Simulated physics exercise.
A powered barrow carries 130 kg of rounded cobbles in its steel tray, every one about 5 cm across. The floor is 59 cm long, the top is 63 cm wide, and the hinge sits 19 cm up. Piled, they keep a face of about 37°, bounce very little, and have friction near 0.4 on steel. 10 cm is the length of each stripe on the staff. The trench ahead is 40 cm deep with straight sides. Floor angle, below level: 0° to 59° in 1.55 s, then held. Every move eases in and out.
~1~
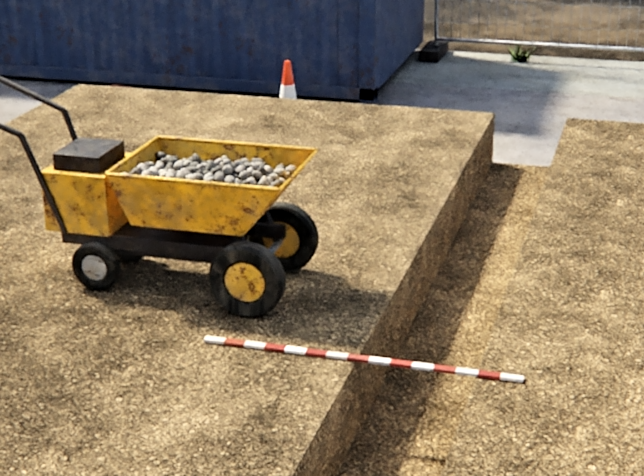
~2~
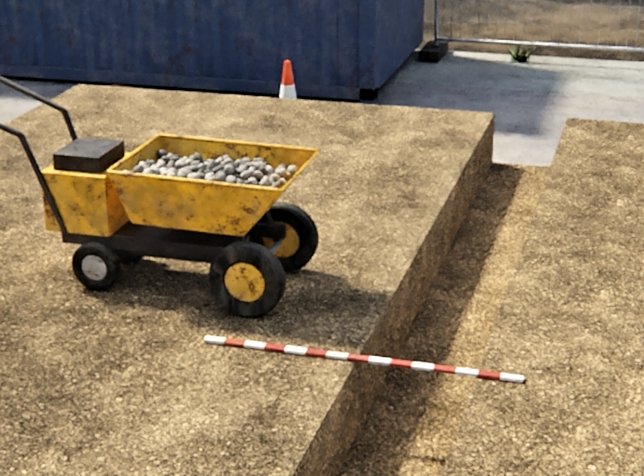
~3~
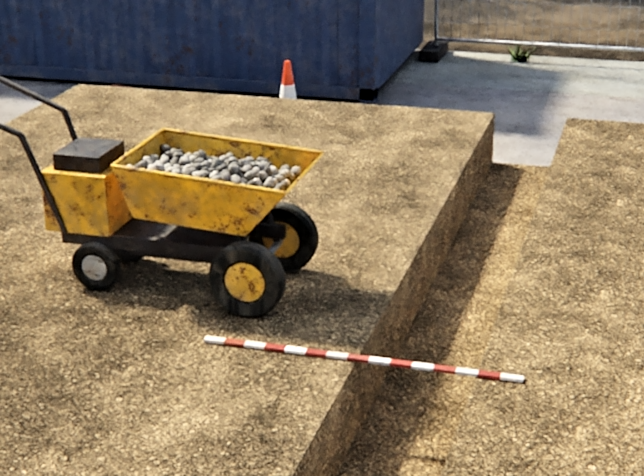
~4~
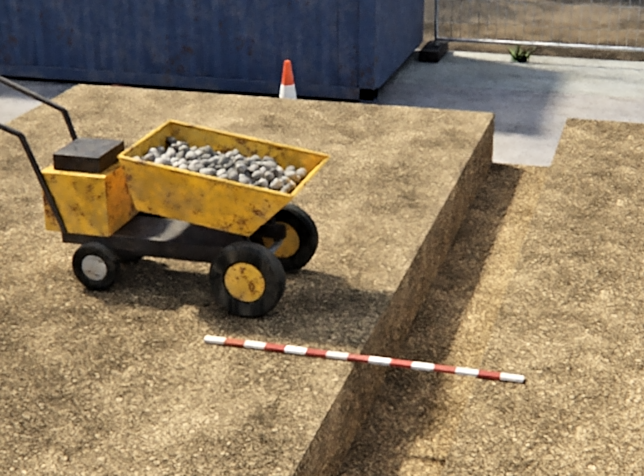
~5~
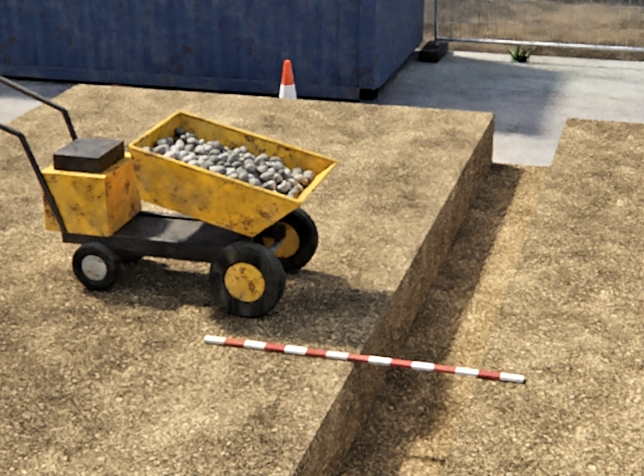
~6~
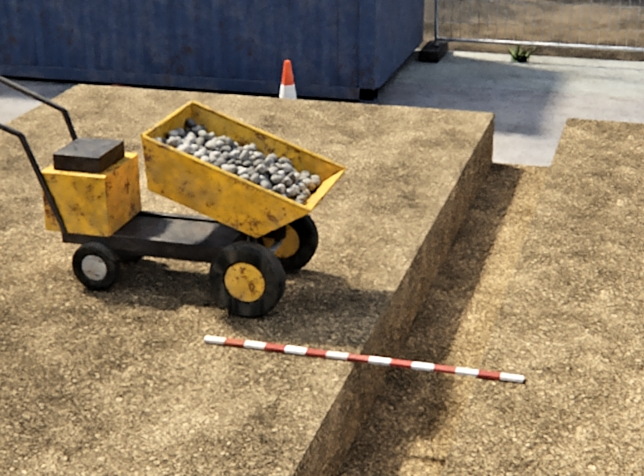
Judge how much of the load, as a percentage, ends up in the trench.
Around 67 %.
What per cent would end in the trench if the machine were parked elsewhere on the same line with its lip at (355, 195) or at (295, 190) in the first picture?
First place roughly 65%, second roughly 75%.
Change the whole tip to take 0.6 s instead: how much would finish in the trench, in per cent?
My guess is near 75 percent.
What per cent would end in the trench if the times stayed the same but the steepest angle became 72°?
About 100%.
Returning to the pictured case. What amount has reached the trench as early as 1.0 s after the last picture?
By that moment, roughly 10 per cent of the load.
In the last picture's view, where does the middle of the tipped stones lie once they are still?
Their middle is at about (429, 372).
Then, 0.6 s after the last picture the floor is at 50°, 100 % in the tray; the foremost stones are at (341, 239).
Then, 1.0 s after the last picture the floor is at 59°, 82 % in the tray, 6 % short of the trench, 12 % in the trench; the foremost stones are at (433, 359).
Then, 1.4 s after the last picture the floor is at 59°, 55 % in the tray, 7 % short of the trench, 37 % in the trench; the foremost stones are at (485, 389).
Then, 3.3 s after the last picture the floor is at 59°, 26 % in the tray, 6 % short of the trench, 67 % in the trench; the foremost stones are at (486, 387).
